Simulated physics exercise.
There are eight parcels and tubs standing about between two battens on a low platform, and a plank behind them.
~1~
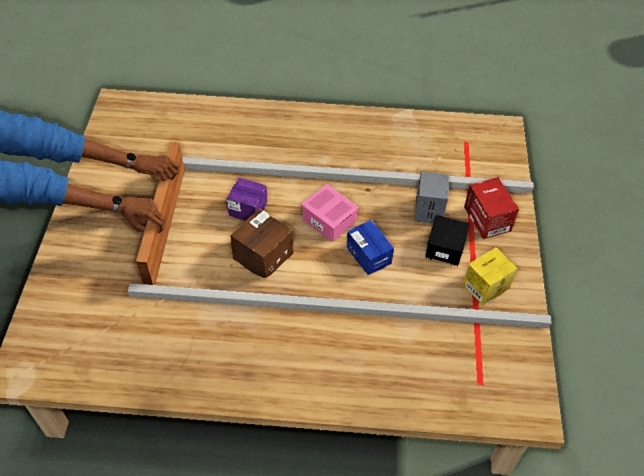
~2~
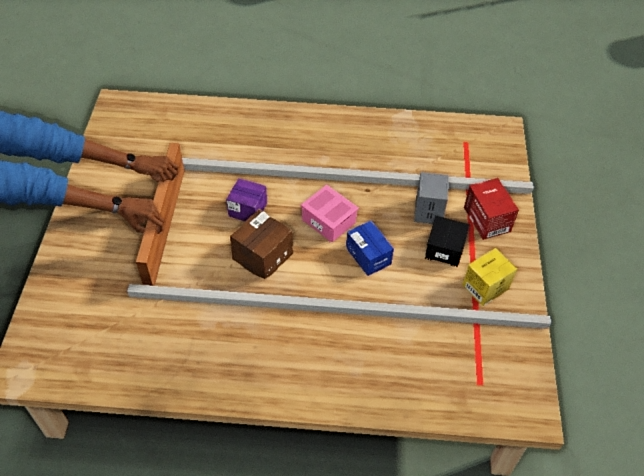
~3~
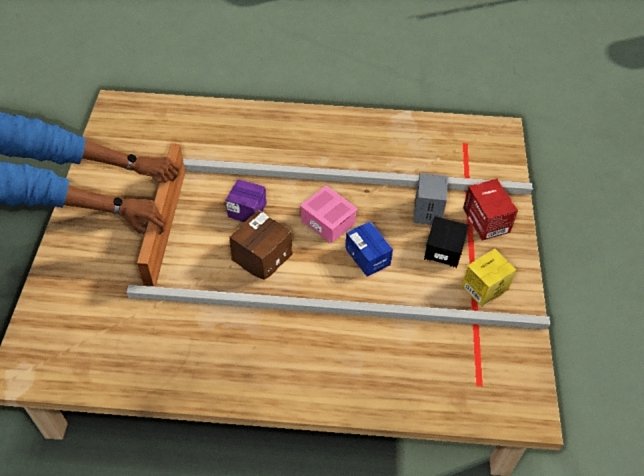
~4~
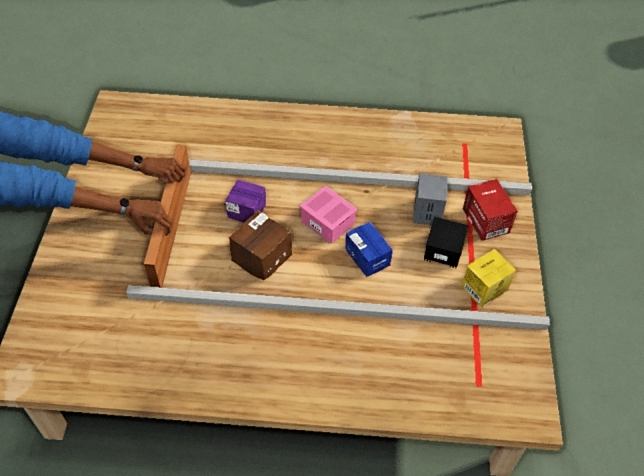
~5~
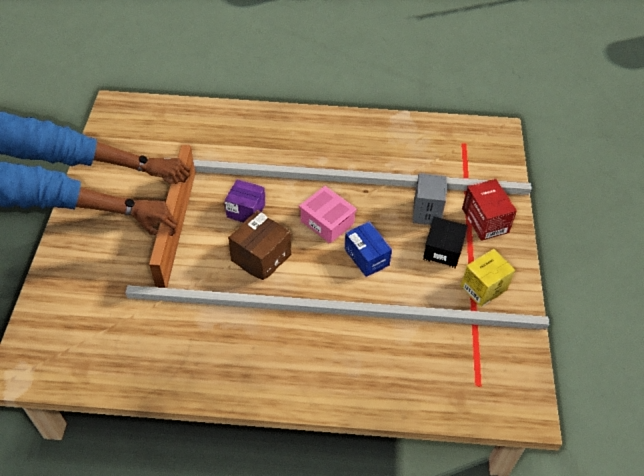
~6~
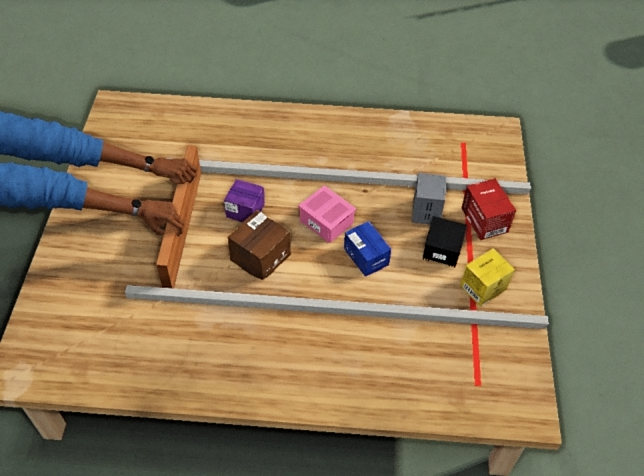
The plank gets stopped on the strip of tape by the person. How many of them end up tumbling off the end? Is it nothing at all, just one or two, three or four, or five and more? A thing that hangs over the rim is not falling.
The edge claims three or four.
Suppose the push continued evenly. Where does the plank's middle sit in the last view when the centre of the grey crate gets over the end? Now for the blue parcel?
I reckon its middle sits around (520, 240) and then around (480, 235).
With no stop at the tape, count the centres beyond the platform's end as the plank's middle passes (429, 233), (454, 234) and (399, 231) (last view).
It comes out as 0, then 3, then 0.
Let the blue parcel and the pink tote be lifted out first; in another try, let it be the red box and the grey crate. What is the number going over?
Tally per try: 1 / 2.
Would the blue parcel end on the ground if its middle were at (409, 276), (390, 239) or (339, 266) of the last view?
The blue parcel remains up; is kept; does not fall.
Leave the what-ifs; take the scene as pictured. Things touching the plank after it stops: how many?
Well, it touches 3.
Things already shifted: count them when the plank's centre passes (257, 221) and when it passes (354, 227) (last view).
I get 2 at the one place and 6 at the other.
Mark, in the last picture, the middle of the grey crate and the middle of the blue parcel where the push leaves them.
First (488, 191), then (534, 277).
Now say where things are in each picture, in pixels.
In the first frame, red box (491, 208); yellow box (490, 277); black tote (447, 241); plank (163, 212); tape (473, 248).
In the second frame, yellow box (489, 277); pink tote (329, 214).
In the third frame, black tote (446, 242); purple parcel (246, 202).
In the fourth frame, red box (489, 210); brown parcel (261, 246).
In the fifth frame, yellow box (487, 278); blue parcel (368, 249).
In the sixth frame, red box (488, 209); yellow box (487, 278); black tote (445, 242); plank (181, 215); tape (470, 249).
Early on, none off yet; red box at rest near (488, 209); yellow box at rest near (487, 278); black tote at rest near (445, 242).
A while later, none off yet; red box at rest near (488, 209); yellow box at rest near (487, 278); black tote moving near (448, 243).
Further along, none off yet; red box travelled about its own width near (518, 208); yellow box travelled about its own width near (520, 284); black tote travelled well along near (513, 253).
Finally, the number that fall off is three or four; lost, black tote, yellow box and red box.
